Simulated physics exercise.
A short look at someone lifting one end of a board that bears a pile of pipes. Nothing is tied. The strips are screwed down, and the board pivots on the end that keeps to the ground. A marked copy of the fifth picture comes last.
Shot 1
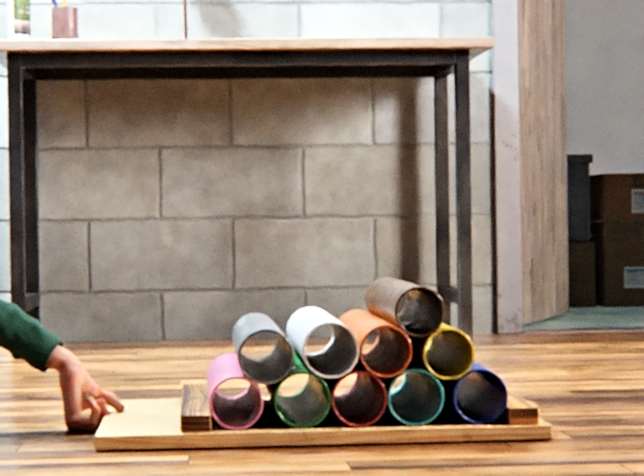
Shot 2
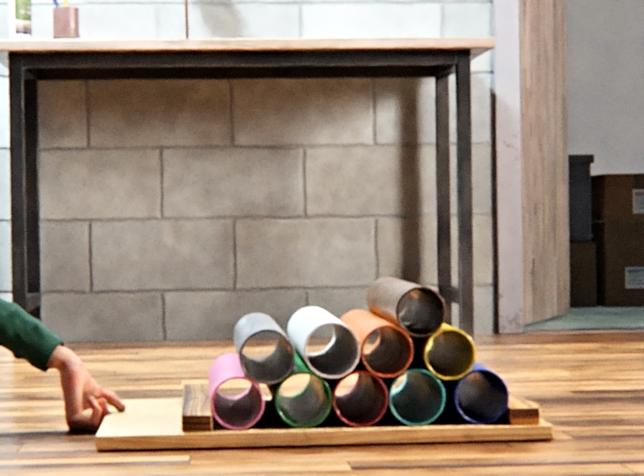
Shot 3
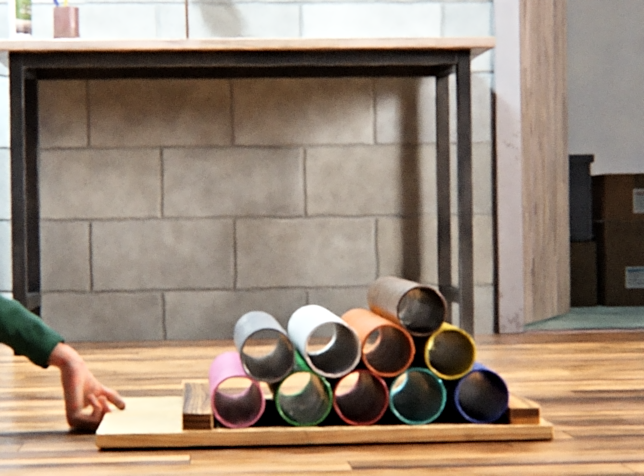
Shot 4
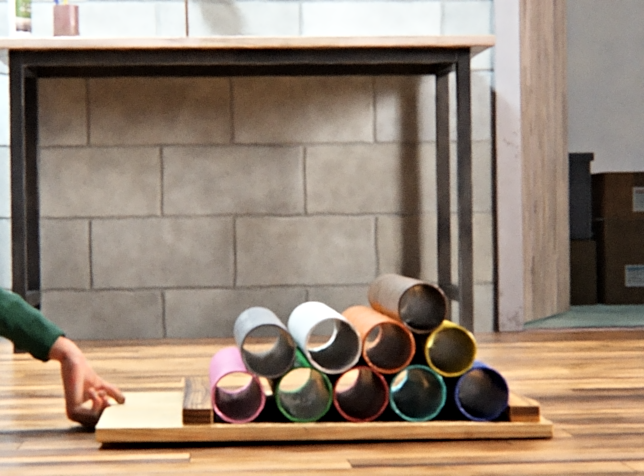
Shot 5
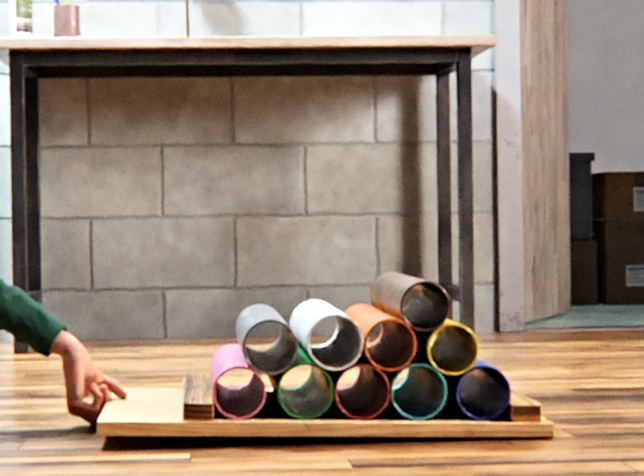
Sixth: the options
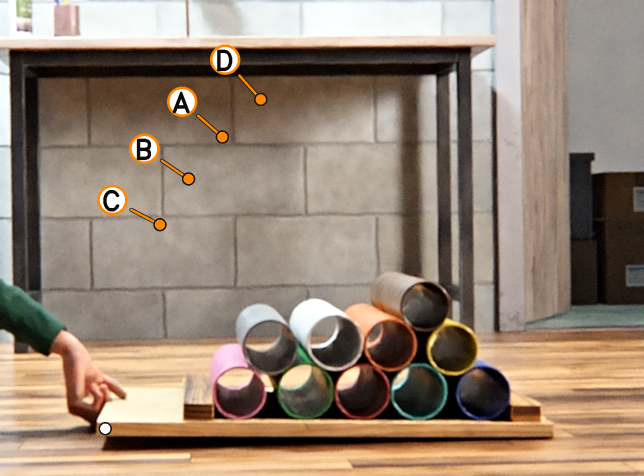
A hand at the left held the end of a wooden board stacked with colorful pipes and raised it very slightly, while the pipes stayed piled together between the wooden strips, barely shifting.
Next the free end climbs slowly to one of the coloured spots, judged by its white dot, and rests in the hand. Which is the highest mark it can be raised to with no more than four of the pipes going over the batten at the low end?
The highest mark that will do is C.
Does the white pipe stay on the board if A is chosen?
No, with A.
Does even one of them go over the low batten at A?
At A: Yes.
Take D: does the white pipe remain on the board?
The white pipe: No.
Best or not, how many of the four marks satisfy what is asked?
The number is one.
On the marked copy, A at (222, 137); B at (189, 179); C at (160, 225); D at (261, 100); the white dot at (105, 429).
With C. Early on, board at 18°.
Further on, board at 28°.
At the end, board at 28°, two over the low batten (yellow, brown).
As for the rest, A five over the low batten; B five over the low batten; D ten over the low batten.
